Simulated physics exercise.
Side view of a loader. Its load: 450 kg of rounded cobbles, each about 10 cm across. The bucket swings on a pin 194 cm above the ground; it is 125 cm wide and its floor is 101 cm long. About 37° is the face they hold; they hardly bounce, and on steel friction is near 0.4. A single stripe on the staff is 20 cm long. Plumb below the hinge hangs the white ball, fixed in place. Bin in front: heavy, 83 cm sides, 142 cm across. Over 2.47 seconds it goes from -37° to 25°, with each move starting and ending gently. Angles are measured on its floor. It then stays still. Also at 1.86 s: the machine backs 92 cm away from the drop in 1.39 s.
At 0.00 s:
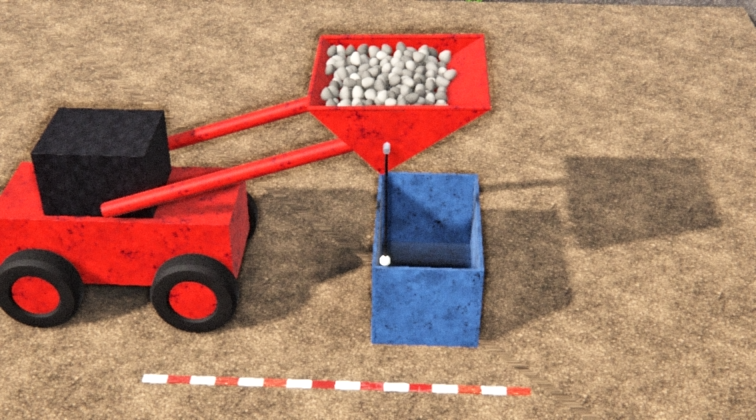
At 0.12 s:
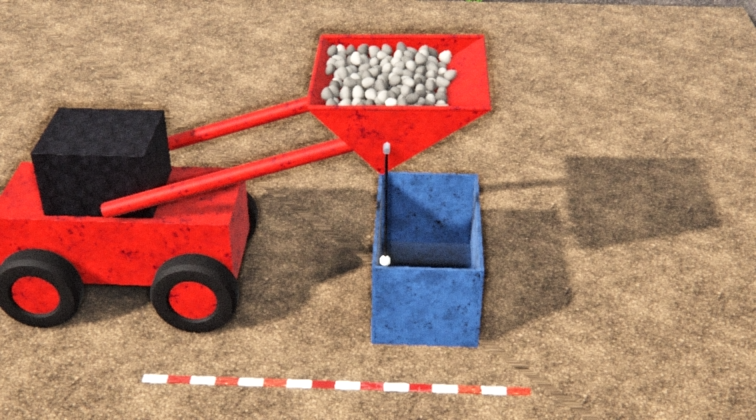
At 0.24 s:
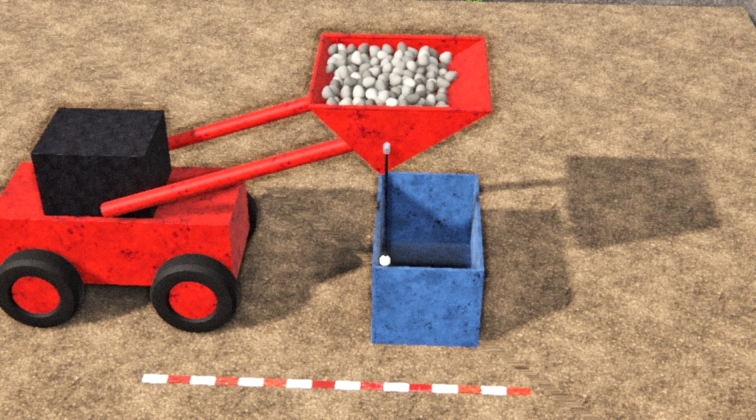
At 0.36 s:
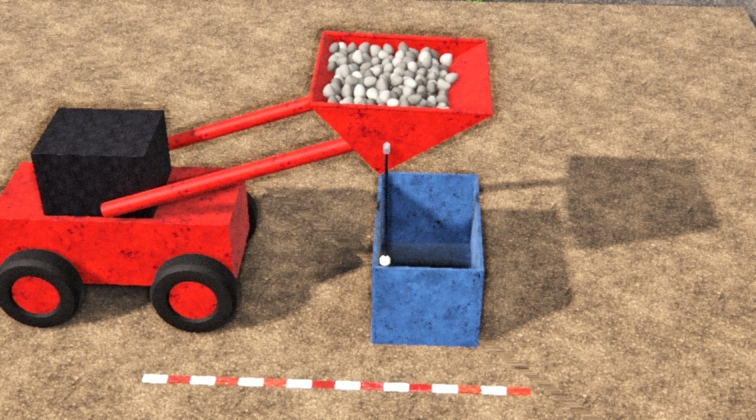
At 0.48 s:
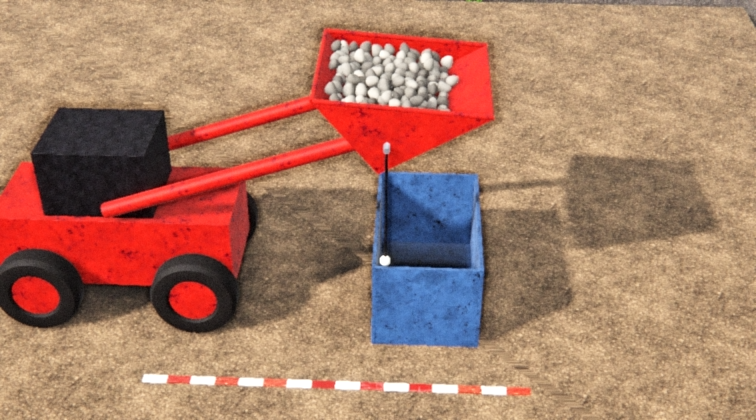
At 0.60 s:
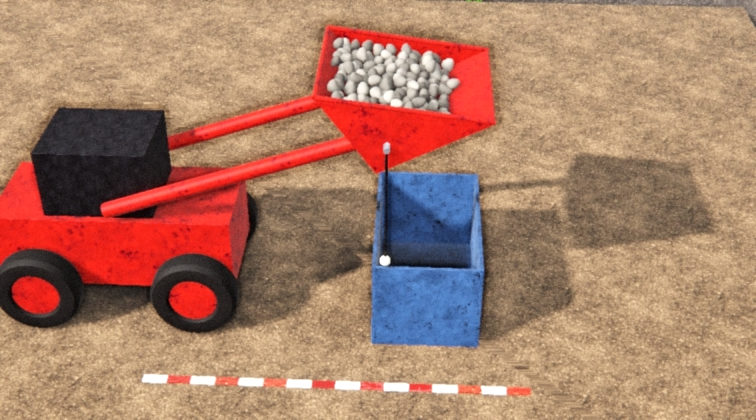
A red loader slowly tilts its raised bucket of pale stones above a blue bin.
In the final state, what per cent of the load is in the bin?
About 75 percent.
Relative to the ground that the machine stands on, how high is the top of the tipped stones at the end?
Top of heap: Approx. 32 cm above the machine's ground.
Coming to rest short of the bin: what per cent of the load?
I'd put it at around 0 per cent.
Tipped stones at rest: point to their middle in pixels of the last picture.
Roughly at pixel (444, 284).
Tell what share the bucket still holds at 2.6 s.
Estimate: Approx. 40 %.
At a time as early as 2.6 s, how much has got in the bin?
Roughly 40% by that time.
After 1.9 s the floor is at 15°; 99 % in the bucket, 1 % beside or beyond the bin; the foremost stones are at (469, 136).
After 2.6 s the floor is at 25°; 39 % in the bucket, 38 % in the bin, 22 % beside or beyond the bin; the foremost stones are at (527, 276).
After 3.7 s the floor is at 25°; 0 % in the bucket, 74 % in the bin, 26 % beside or beyond the bin; the foremost stones are at (684, 263).
After 6.5 s the floor is at 25°; 0 % in the bucket, 74 % in the bin, 26 % beside or beyond the bin; the foremost stones are at (700, 261).
